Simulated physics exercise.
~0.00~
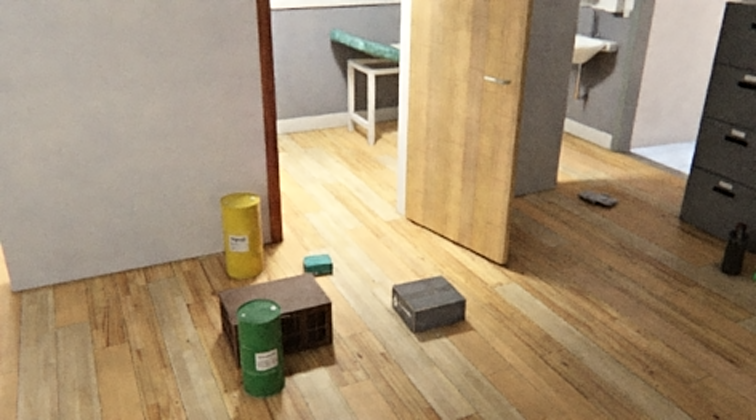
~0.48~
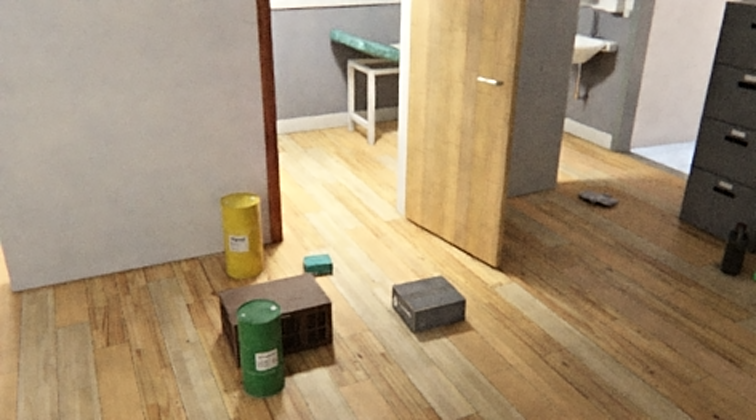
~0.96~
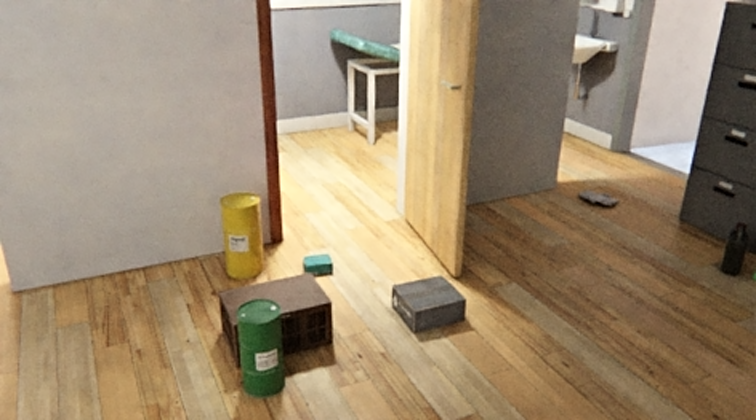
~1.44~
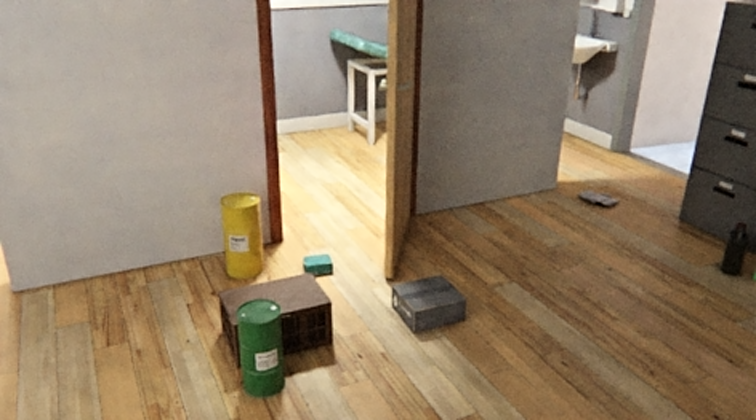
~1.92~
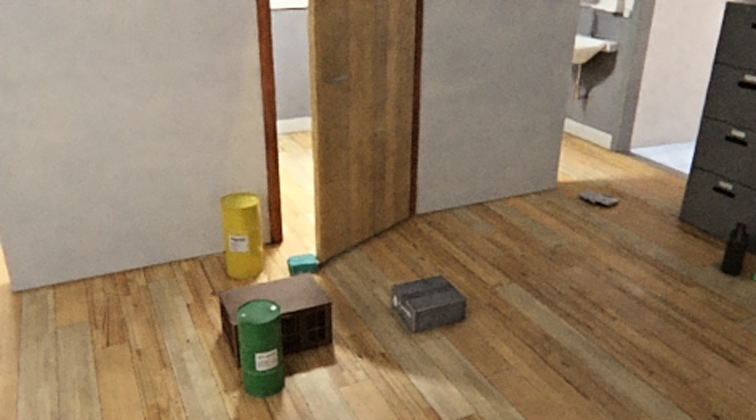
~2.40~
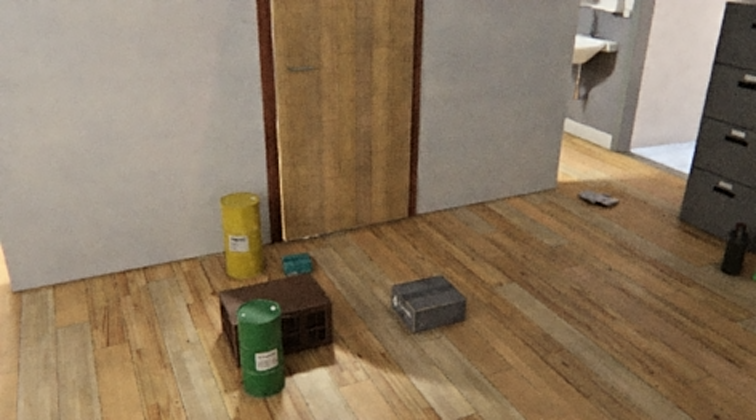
A wooden door swings shut, nudging a small turquoise box left, and ends fully closed.
